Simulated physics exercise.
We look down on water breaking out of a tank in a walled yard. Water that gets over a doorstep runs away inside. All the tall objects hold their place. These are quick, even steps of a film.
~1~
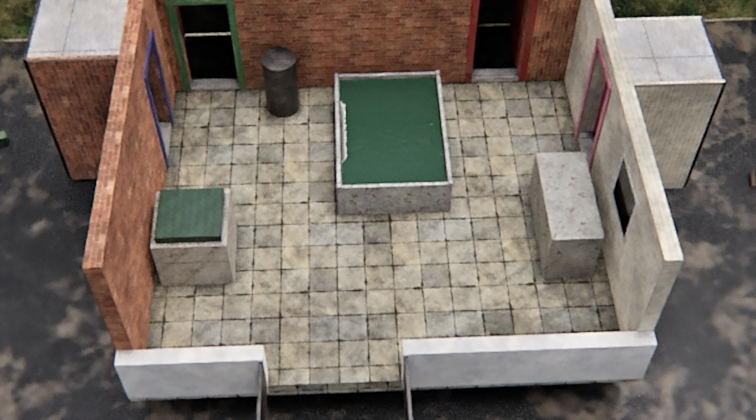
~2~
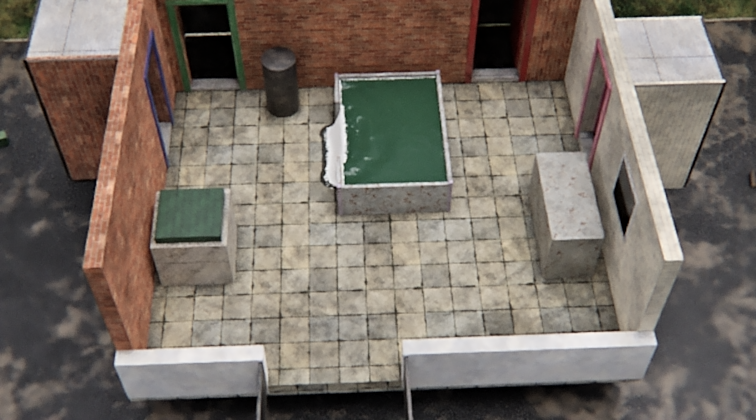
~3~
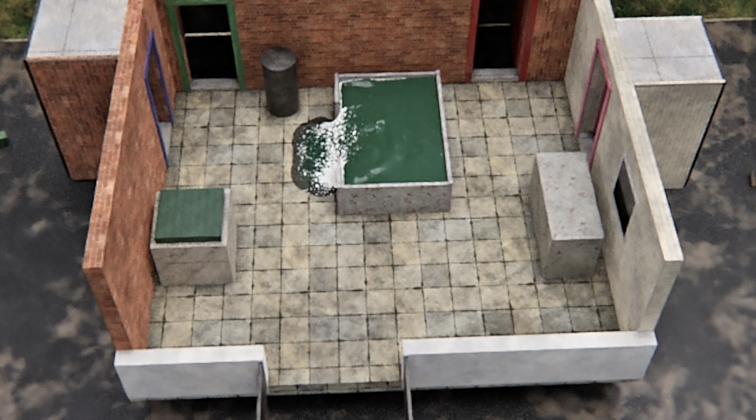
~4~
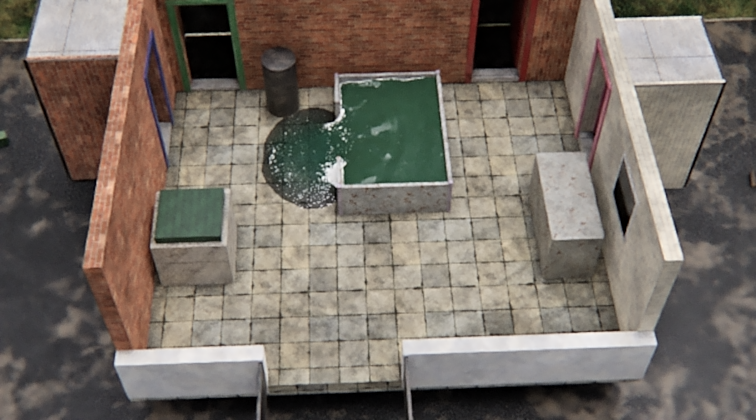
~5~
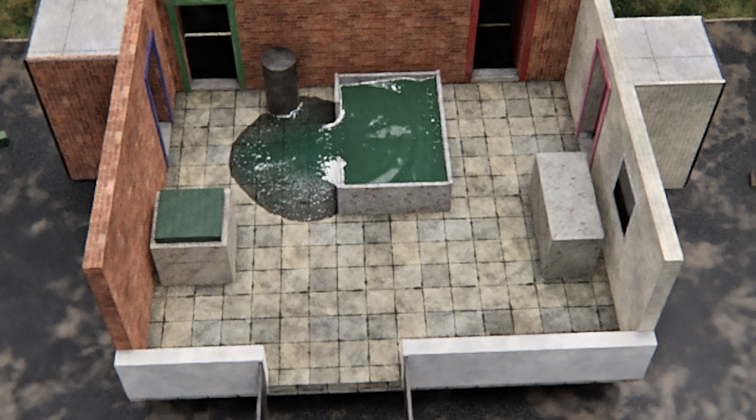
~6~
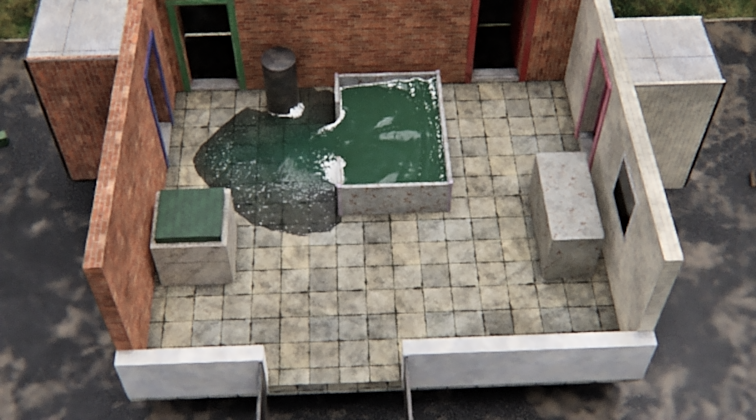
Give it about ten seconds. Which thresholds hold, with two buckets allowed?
One by one: The red door stays under that; the green door takes more than that; the blue door takes more than that; the pink door stays under that.
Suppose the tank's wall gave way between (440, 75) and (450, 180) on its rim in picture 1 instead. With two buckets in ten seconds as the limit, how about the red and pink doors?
The red one is over, the pink one takes more.
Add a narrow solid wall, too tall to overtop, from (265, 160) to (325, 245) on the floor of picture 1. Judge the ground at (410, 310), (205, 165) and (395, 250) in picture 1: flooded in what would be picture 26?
In that order: Flooded, wet, awash.
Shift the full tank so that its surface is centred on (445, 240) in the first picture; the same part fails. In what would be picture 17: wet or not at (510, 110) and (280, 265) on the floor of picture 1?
One after the other: No water, awash.
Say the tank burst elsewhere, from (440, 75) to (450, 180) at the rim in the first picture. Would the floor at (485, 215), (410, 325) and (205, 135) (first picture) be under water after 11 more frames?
One after the other: Awash, not flooded, no water.
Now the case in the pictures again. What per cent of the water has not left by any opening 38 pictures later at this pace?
Near 78 in a hundred.
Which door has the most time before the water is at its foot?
The one in pink.
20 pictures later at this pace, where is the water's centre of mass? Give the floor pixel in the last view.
Roughly at (303, 167).
A moment on, water covers 25 % of the floor; the red door not reached, the green door not reached, the blue door over two buckets in, the pink door not reached.
Next, water covers 30 % of the floor; the red door not reached, the green door under two buckets in, the blue door far over two buckets in, the pink door not reached.
Then, water covers 40 % of the floor; the red door not reached, the green door over two buckets in, the blue door far over two buckets in, the pink door not reached.
Later, water covers 55 % of the floor; the red door not reached, the green door far over two buckets in, the blue door far over two buckets in, the pink door not reached.
In the end, water covers 75 % of the floor; the red door wet at the sill, nothing in, the green door far over two buckets in, the blue door far over two buckets in, the pink door wet at the sill, nothing in.
